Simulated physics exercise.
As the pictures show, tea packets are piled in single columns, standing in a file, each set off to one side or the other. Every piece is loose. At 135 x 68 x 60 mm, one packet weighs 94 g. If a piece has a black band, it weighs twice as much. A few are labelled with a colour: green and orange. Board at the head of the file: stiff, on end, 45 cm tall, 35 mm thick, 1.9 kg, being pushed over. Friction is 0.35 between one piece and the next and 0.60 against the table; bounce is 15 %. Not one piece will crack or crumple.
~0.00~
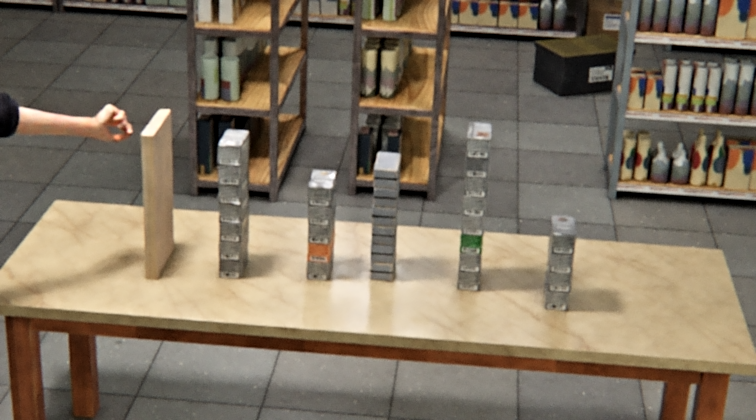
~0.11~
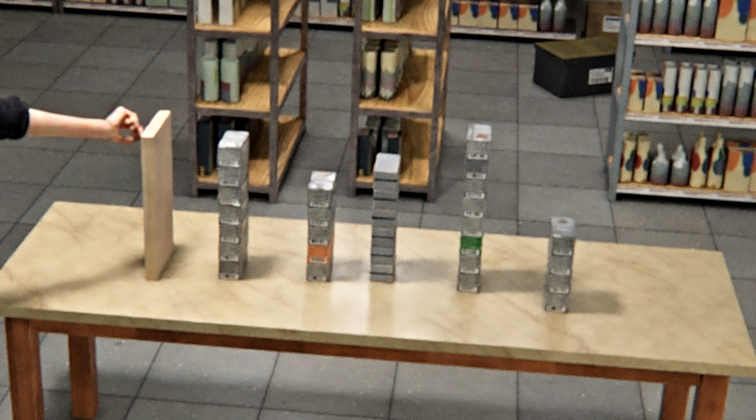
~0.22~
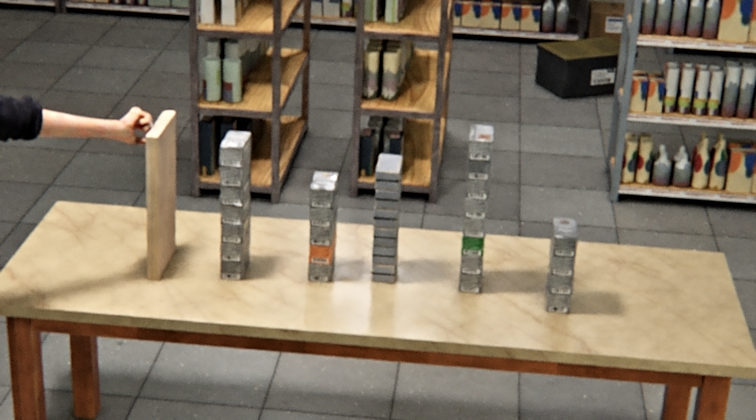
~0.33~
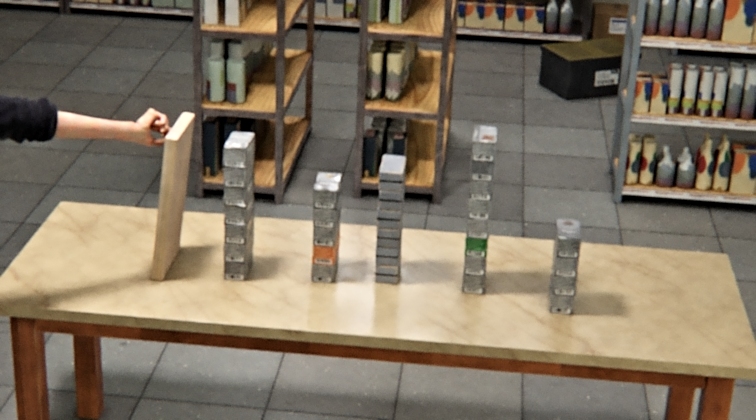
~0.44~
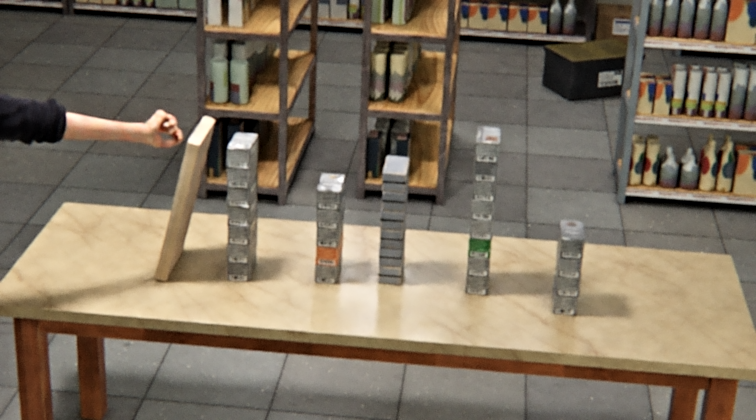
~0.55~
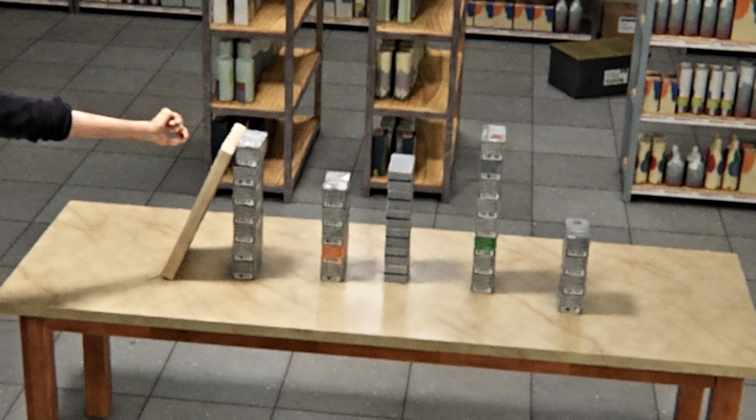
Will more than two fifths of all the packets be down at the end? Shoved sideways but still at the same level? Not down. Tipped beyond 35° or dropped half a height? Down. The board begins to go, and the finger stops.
Yes.
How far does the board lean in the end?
The board settles some 65 degrees away from upright.
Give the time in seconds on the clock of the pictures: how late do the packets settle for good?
Time: About 3.0 s.
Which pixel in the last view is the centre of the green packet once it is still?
In the last picture it sits at roughly (596, 276).
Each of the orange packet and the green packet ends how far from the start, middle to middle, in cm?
Result: Orange at 8 cm, green at 34 cm.
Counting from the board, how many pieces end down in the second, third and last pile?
Each in turn: Second 4; third 6; last 2.
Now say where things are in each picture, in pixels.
In the first frame (places mark the middle of the side facing us), finger (125, 130) 6 cm short, board 0° from upright; orange packet (319, 253); green packet (471, 244); the rest undisturbed.
In the second frame, finger (136, 133) 29 mm short, board 0° from upright; orange packet (318, 255).
In the third frame, finger 6 mm in, board 1° from upright; green packet (473, 247).
In the fourth frame, finger (166, 135) 42 mm in, board 7° from upright; green packet (476, 248); the rest undisturbed.
In the fifth frame, finger (175, 136) 58 mm in, stopped, board 14° from upright; green packet (479, 249); the rest undisturbed.
In the sixth frame, finger (181, 134) 58 mm in, stopped, board 24° from upright; green packet (485, 247); orange packet (332, 255); steepest lean 3°, the packet at (247, 157); one has shifted.
After 0.78 s, board 56° from upright; 5 of the 30 packets down.
After 1.26 s, board 85° from upright; 12 of the 30 packets down; orange packet leaning 43°, 45 mm lower.
After 1.56 s, board 62° from upright; 22 of the 30 packets down; orange packet on its side; green packet leaning 19°, 59 mm lower.
After 1.90 s, board 64° from upright; 25 of the 30 packets down; orange packet on its side; green packet leaning 18°, 6 cm lower.
At rest (3.2 s), board 64° from upright; 24 of the 30 packets down; orange packet on its side; green packet leaning 38°, 8 cm lower. That is 80 per cent. As the last picture would show them, middles, orange packet near (352, 260), green packet near (597, 276).
